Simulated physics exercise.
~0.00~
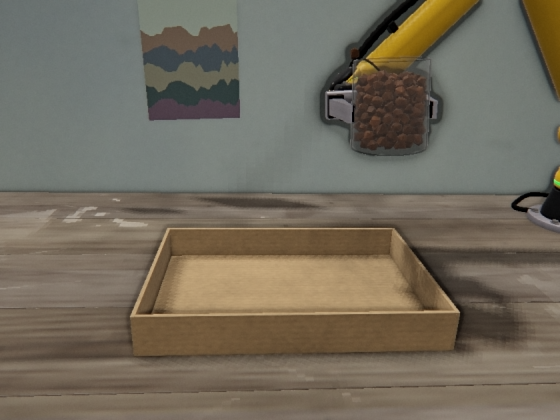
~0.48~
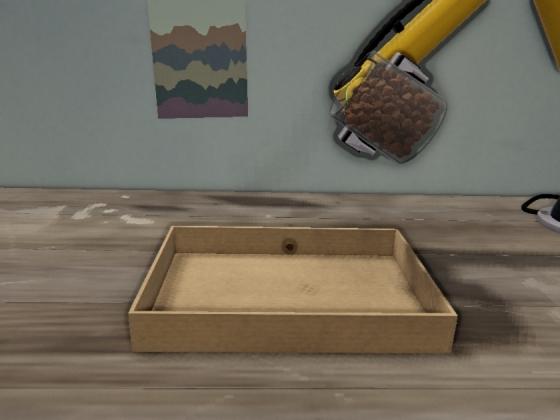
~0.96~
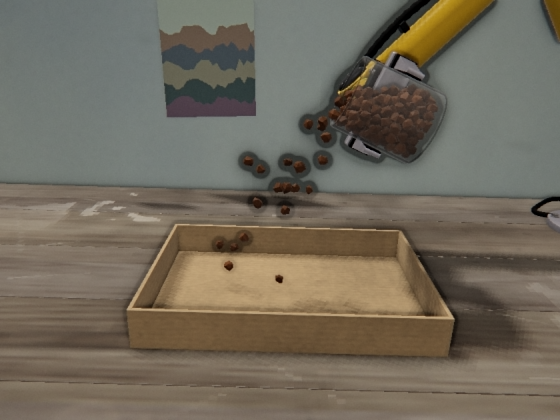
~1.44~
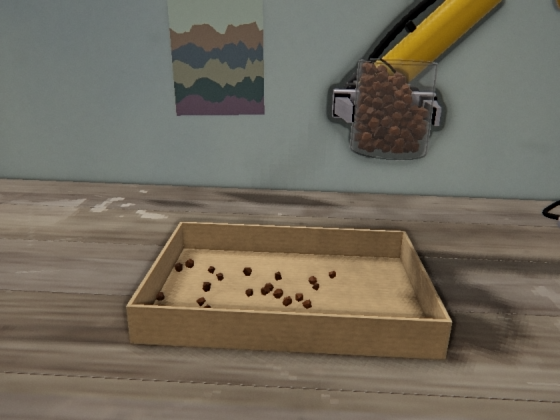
At first, a yellow robot arm holds a clear tumbler full of brown pellets upright above an empty, shallow tan tray on a wooden table top. The arm then tilts the tumbler towards the left, and a first pellet appears at the back of the tray. As the tumbler tips further onto its side, a loose stream of pellets spills from its mouth and drops into the tray. Finally the arm swings the tumbler back nearly upright, still holding most of its load, while a small share of the pellets lies scattered across the tray floor.
